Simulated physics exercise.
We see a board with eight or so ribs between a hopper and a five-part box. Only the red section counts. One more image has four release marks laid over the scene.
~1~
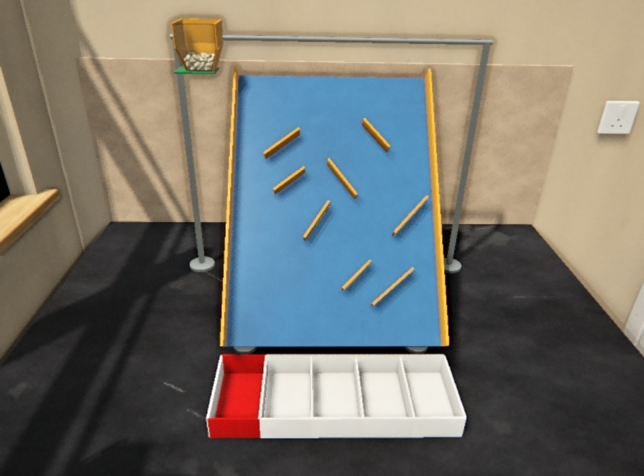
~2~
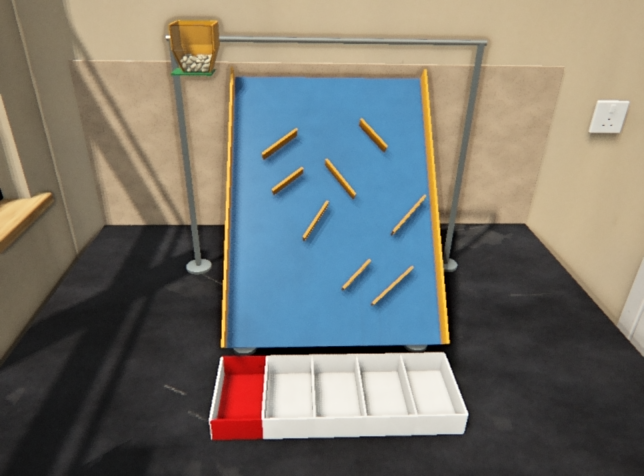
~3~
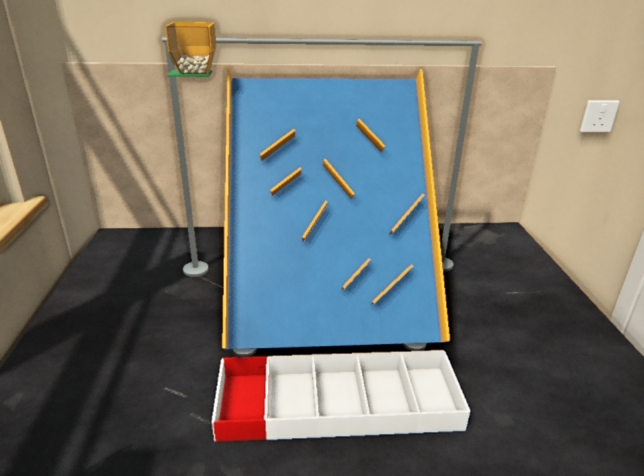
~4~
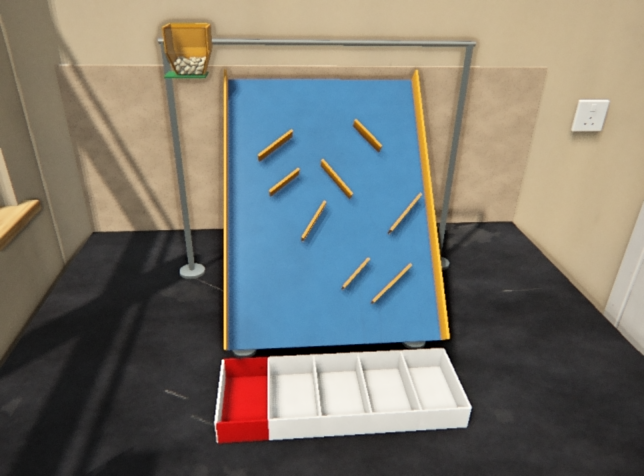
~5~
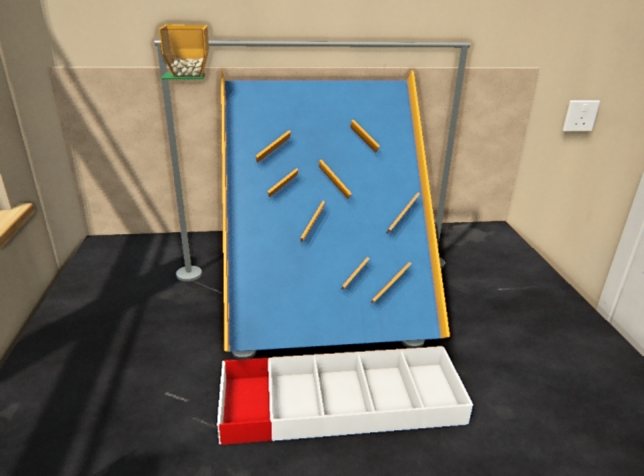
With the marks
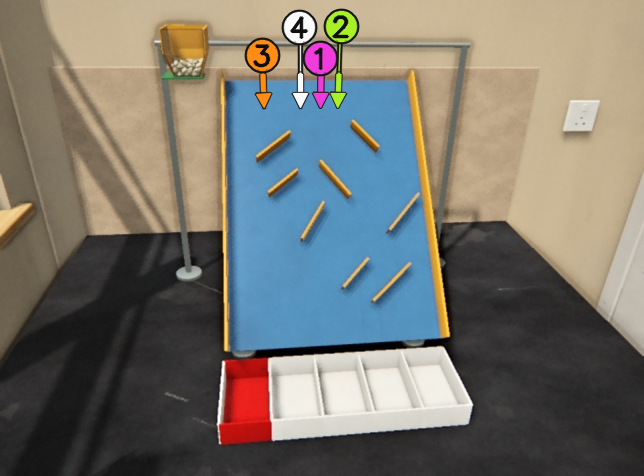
In a room with a dark floor, a hopper of white beans stayed shut above a blue board with slanted ribs and a red-and-white box, while only the view drifted slightly.
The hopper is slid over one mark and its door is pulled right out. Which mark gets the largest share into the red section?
Mark 3.
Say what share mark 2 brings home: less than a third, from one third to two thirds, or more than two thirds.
Mark 2 gives less than a third.
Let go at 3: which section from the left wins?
The first from the left.
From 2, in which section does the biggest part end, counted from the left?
The third from the left.
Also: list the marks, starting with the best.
Best to worst: 3, 4, 1, 2.
On the marked copy, mark 1 meets the board at (320, 102); mark 2 meets the board at (337, 102); mark 3 meets the board at (263, 102); mark 4 meets the board at (300, 102).
For mark 1, about a third in the red section, about two thirds in other sections.
For mark 2, a small part in the red section, nearly all in other sections.
For mark 3, nearly all in the red section, a stray few held on the board.
For mark 4, about two thirds in the red section, about a quarter in other sections.
